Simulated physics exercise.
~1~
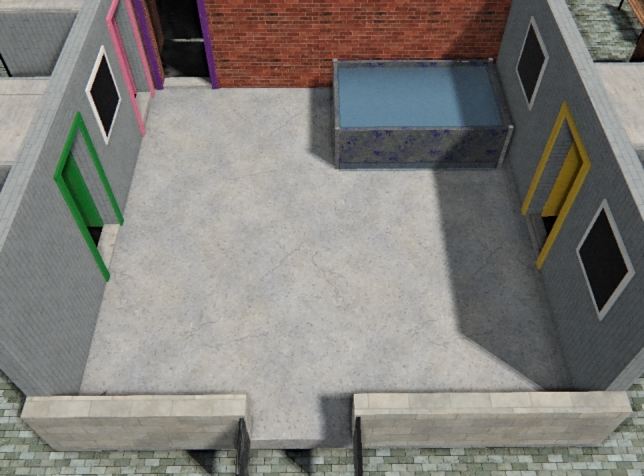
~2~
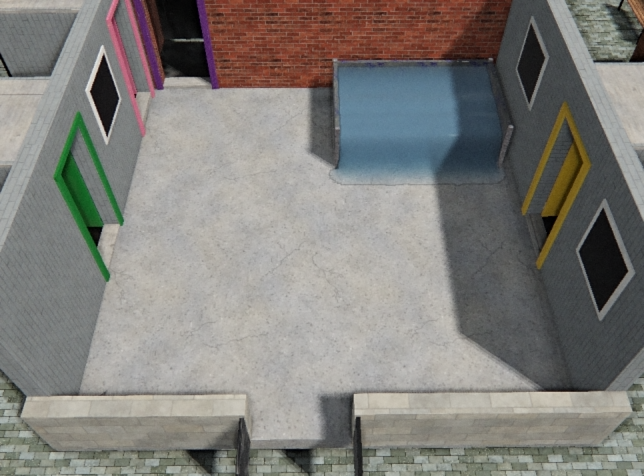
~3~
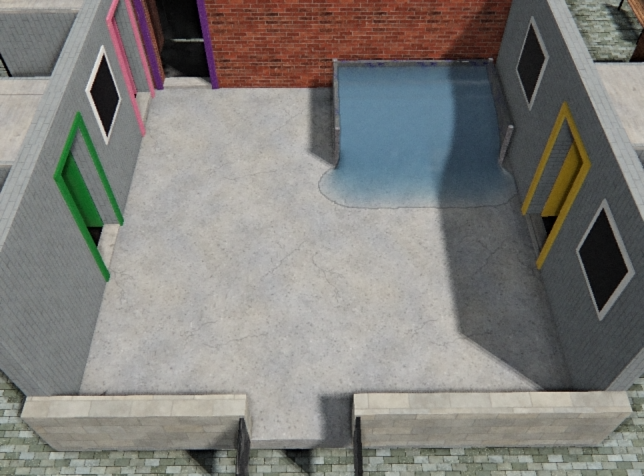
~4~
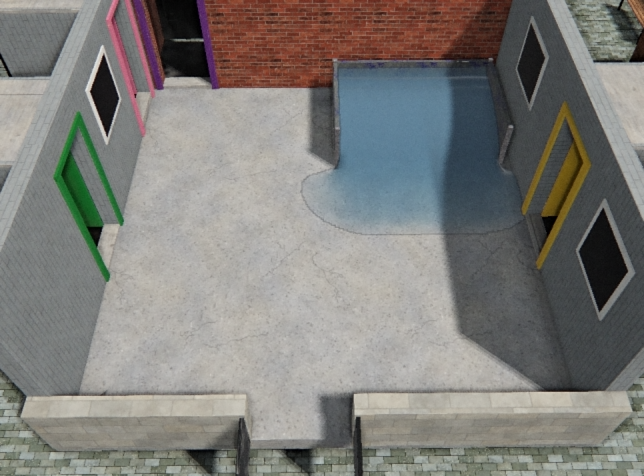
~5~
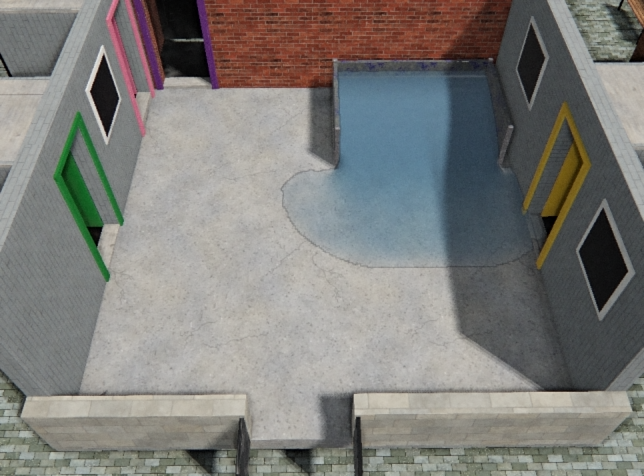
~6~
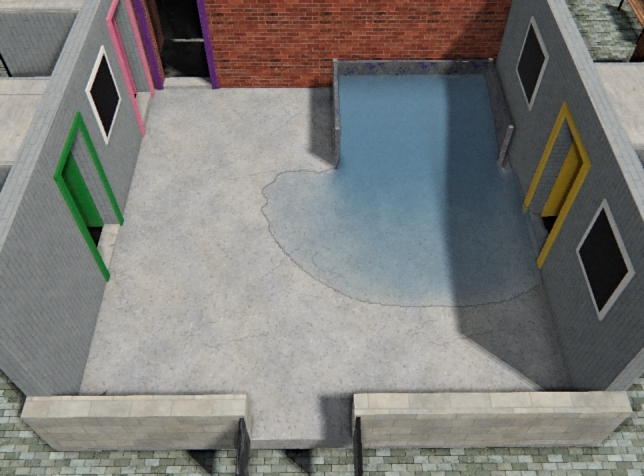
A tank of water against the brick wall of a walled yard lost its front side, and the water poured out and spread in a widening, rounded sheet across the concrete floor.
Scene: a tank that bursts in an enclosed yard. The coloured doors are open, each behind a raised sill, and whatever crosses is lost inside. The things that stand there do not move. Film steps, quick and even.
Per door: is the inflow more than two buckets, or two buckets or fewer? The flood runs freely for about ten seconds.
Pink door - two or fewer; green door - more than two; yellow door - more than two; purple door - more than two.
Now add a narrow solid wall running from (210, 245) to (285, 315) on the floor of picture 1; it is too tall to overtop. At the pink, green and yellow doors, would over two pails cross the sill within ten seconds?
Briefly, pink remains below; green remains below; yellow ends up above.
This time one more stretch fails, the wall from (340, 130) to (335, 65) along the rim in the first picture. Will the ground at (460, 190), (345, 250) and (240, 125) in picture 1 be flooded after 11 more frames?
Point by point: Untouched, untouched and swamped.
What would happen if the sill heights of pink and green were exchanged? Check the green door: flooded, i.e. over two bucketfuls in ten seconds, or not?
Result, green door: Ends up below.
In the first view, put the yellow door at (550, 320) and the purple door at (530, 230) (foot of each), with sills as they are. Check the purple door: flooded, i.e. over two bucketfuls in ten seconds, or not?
I'd say the purple one tops it.
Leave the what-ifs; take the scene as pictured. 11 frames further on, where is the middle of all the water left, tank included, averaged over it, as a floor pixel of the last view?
Near (422, 260).
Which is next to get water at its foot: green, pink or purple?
It's the green door.
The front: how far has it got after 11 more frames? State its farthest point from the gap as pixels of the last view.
Somewhere around (162, 420).
A moment on, water covers 50 % of the floor; the pink door not reached, the green door not reached, the yellow door over two buckets in, the purple door not reached.
Next, water covers 60 % of the floor; the pink door not reached, the green door not reached, the yellow door over two buckets in, the purple door not reached.
Then, water covers 60 % of the floor; the pink door not reached, the green door wet at the sill, nothing in, the yellow door far over two buckets in, the purple door not reached.
Later, water covers 85 % of the floor; the pink door wet at the sill, nothing in, the green door under two buckets in, the yellow door far over two buckets in, the purple door not reached.
In the end, water covers 100 % of the floor; the pink door wet at the sill, nothing in, the green door over two buckets in, the yellow door far over two buckets in, the purple door over two buckets in.
